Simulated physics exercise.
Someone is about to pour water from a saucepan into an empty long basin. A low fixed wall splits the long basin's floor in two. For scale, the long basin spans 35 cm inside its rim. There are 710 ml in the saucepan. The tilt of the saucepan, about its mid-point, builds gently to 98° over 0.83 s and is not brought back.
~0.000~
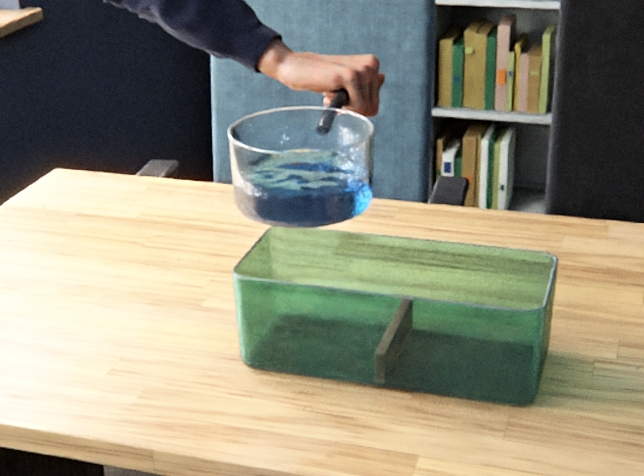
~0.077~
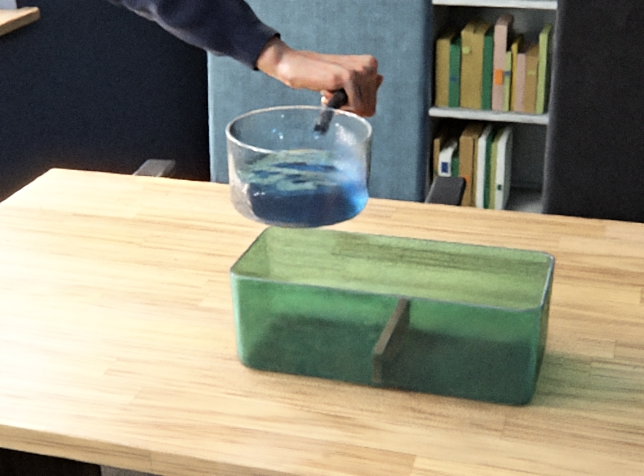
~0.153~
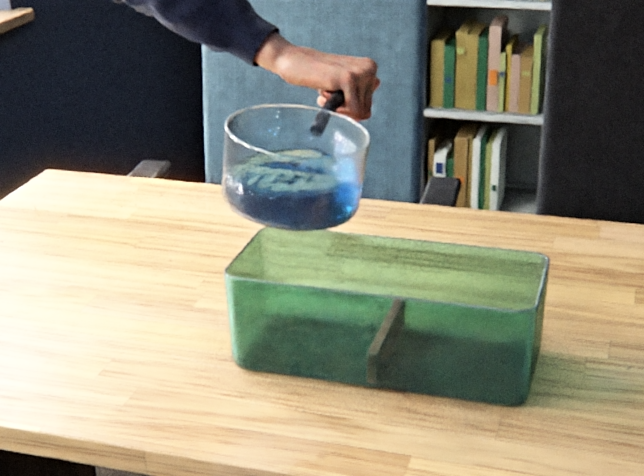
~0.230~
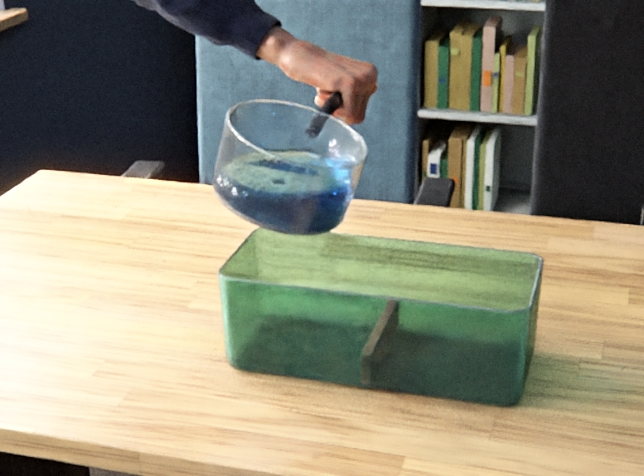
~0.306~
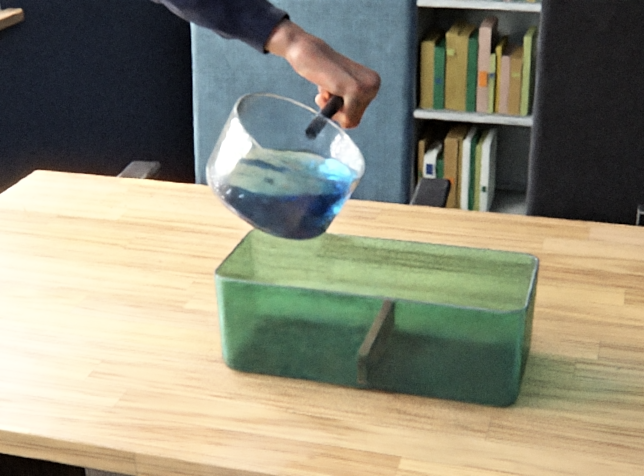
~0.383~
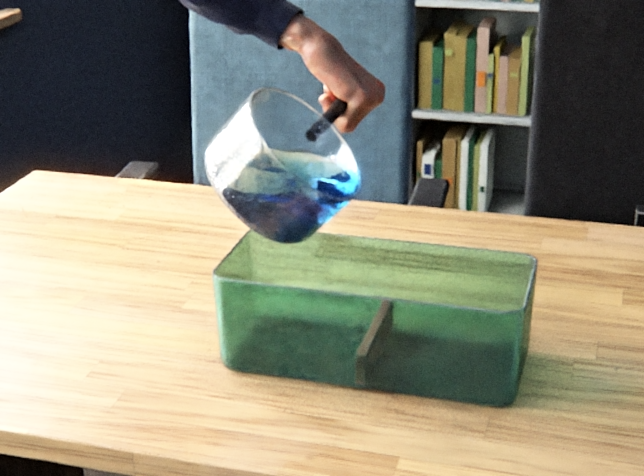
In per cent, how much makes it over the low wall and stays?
The far part has some 58 per cent.
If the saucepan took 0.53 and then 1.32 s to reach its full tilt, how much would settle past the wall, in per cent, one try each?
In turn about 50 and 65 per cent.
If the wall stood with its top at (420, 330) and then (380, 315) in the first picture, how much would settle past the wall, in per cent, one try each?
In turn about 15 and 85 per cent.
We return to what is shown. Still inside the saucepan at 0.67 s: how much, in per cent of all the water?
Some 44 per cent.
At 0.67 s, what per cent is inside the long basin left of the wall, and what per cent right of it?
Near 5 on the left, 30 on the right.
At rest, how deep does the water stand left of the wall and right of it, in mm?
Left about 12 mm, right about 18 mm.
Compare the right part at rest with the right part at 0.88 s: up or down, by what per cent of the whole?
It goes up by about 6.
After 0.67 s the tilt is 89° and 43 per cent is still to pour, 5 is left of the wall and 30 right of it.
After 0.88 s the tilt is 98° and 16 per cent is still to pour, 25 is left of the wall and 52 right of it.
After 1.09 s the tilt is 98° and 4 per cent is still to pour, 36 is left of the wall and 58 right of it.
After 1.33 s the tilt is 98° and 1 per cent is still to pour, 40 is left of the wall and 58 right of it.
In the end 41 per cent lies left of the wall, 58 right of it and 0 outside.
